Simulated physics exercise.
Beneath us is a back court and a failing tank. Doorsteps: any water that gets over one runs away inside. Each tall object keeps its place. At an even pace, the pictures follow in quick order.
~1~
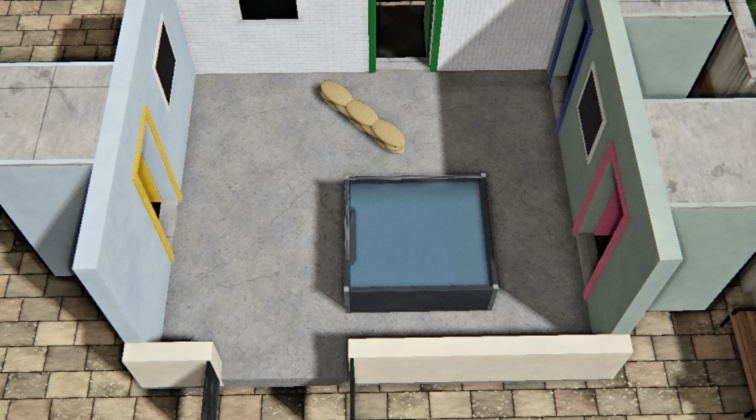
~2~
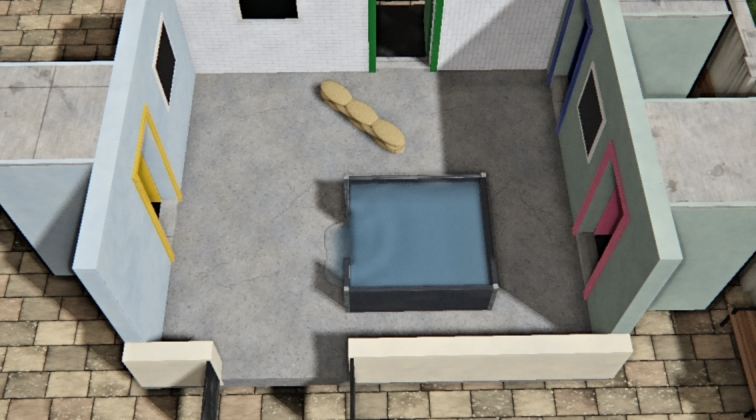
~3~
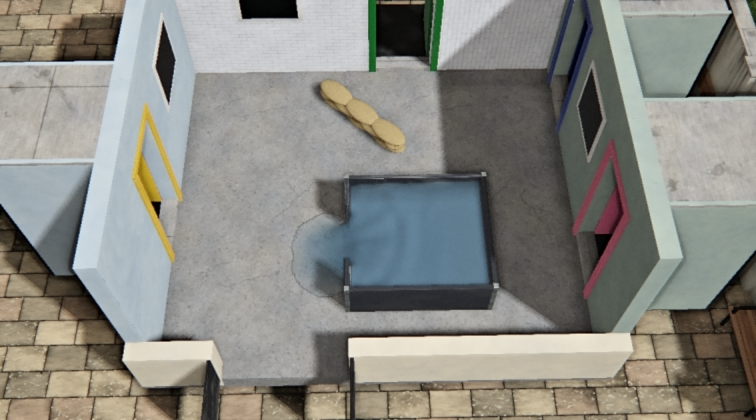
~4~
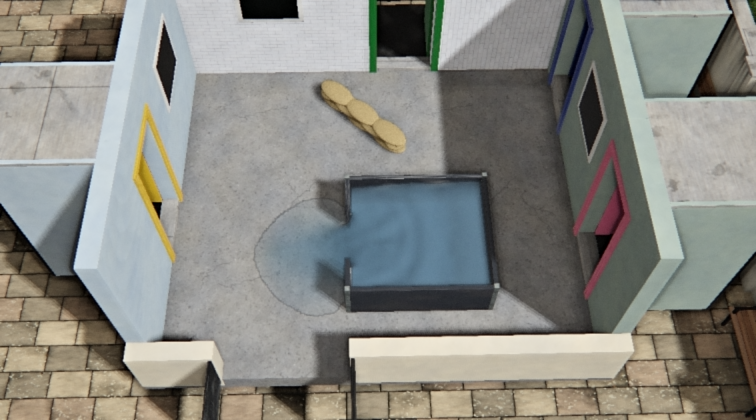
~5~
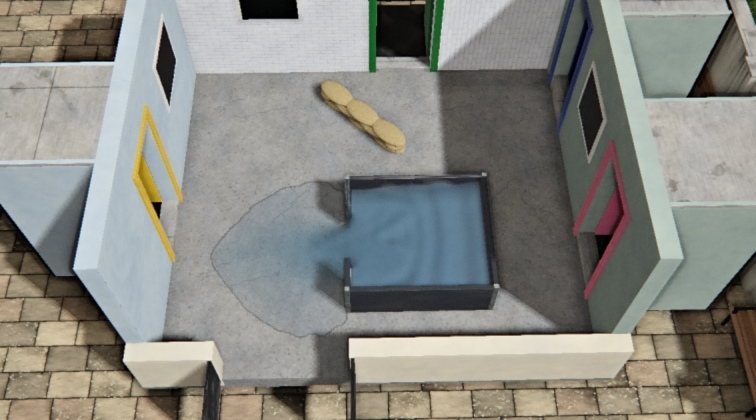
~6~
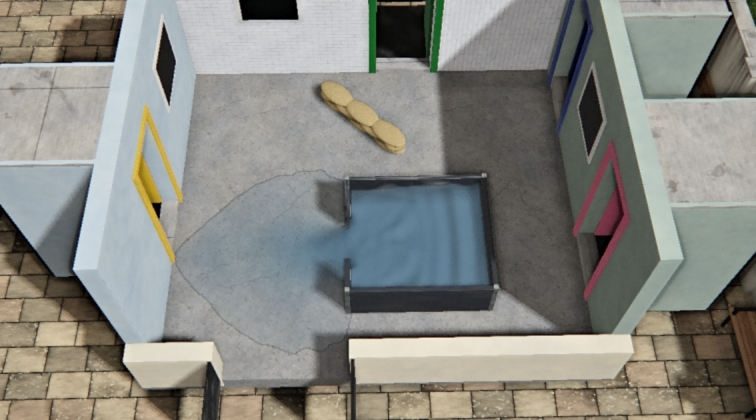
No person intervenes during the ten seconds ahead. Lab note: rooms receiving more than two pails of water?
Result: Green door within two pails; pink door within two pails; yellow door above two pails; blue door within two pails.
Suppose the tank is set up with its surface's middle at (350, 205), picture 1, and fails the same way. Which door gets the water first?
That's the yellow one.
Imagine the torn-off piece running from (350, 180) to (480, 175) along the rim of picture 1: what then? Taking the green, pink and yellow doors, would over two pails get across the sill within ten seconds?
Log - green runs over the limit, pink keeps within bounds, yellow keeps within bounds.
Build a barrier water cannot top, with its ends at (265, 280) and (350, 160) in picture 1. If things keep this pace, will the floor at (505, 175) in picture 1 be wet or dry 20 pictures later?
That spot would be inundated.
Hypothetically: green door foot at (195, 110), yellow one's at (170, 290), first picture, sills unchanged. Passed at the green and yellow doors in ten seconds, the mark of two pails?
As I see it, green door crosses the line and yellow door crosses the line.
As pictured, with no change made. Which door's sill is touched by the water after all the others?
My answer: The pink-painted one.
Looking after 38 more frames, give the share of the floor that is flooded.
That works out to some 65 in a hundred.
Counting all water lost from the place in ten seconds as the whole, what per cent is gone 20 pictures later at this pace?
Something close to 45 percent by that point.
A moment on, water covers 30 % of the floor; the green door not reached, the pink door not reached, the yellow door over two buckets in, the blue door not reached.
Next, water covers 35 % of the floor; the green door not reached, the pink door not reached, the yellow door far over two buckets in, the blue door not reached.
Then, water covers 40 % of the floor; the green door not reached, the pink door not reached, the yellow door far over two buckets in, the blue door not reached.
Later, water covers 65 % of the floor; the green door wet at the sill, nothing in, the pink door not reached, the yellow door far over two buckets in, the blue door not reached.
In the end, water covers 90 % of the floor; the green door wet at the sill, nothing in, the pink door wet at the sill, nothing in, the yellow door far over two buckets in, the blue door wet at the sill, nothing in.
